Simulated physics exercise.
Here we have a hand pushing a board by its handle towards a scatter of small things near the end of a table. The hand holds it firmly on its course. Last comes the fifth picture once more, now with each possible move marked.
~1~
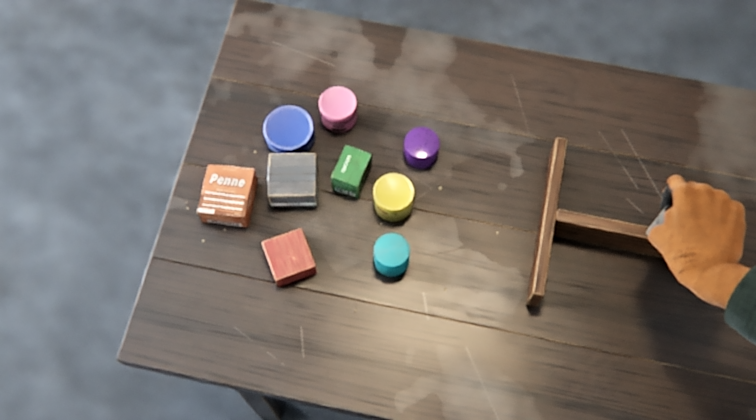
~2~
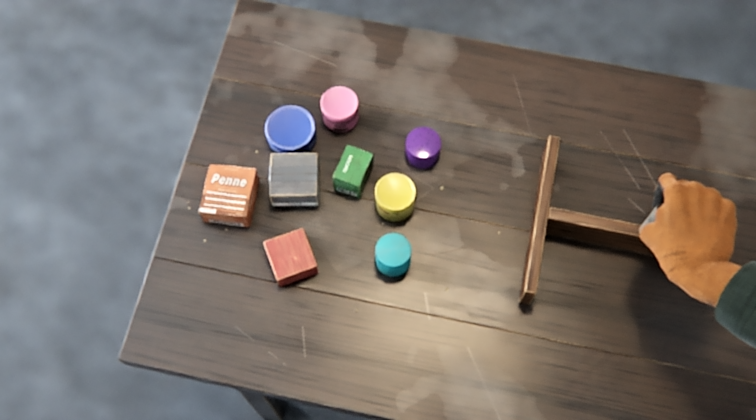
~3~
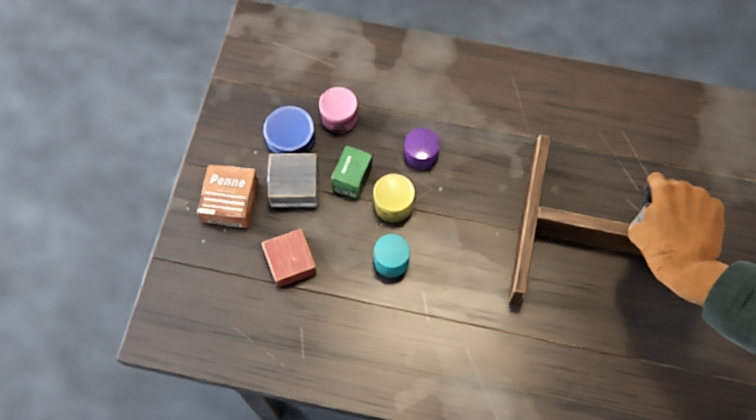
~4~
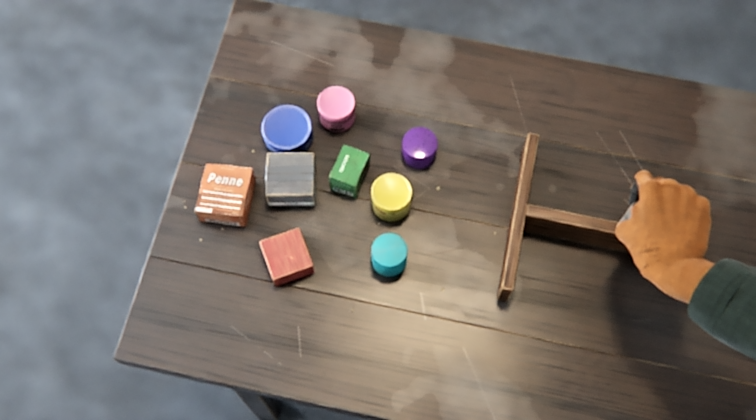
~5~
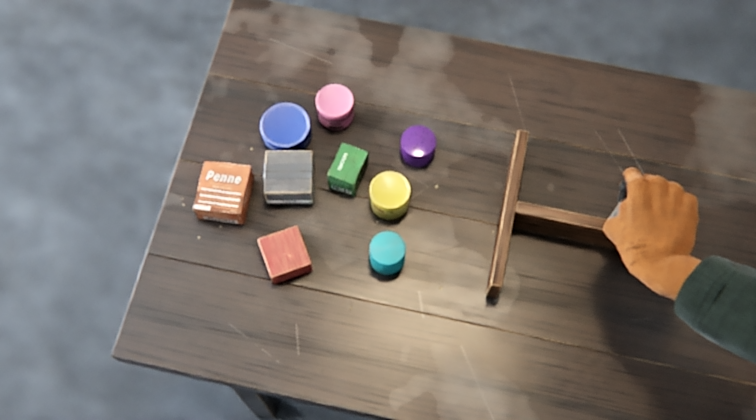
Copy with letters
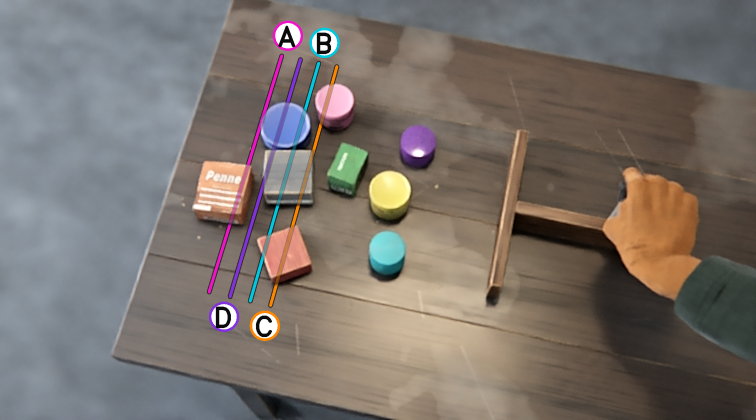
A hand gripping a wooden T-shaped board by its handle slid it slowly a short way left across a dark table, while the colourful tubs and small boxes on the left stayed put.
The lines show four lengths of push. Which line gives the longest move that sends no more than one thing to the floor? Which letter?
The farthest such stop is A.
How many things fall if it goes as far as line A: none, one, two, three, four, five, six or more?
One.
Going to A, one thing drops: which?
The orange packet.
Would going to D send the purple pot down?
No.
On the copy, A at (247, 167); B at (286, 175); C at (306, 179); D at (267, 171).
On A. First, board (414, 186); purple pot (402, 143); turquoise tin (377, 251).
Then, board (320, 166); orange packet (201, 195); grey box (250, 178).
Finally, board (247, 151); orange packet over the edge; grey box (179, 169); one fallen.
By contrast, B is within the limit but short; C is within the limit but short; D is within the limit but short.
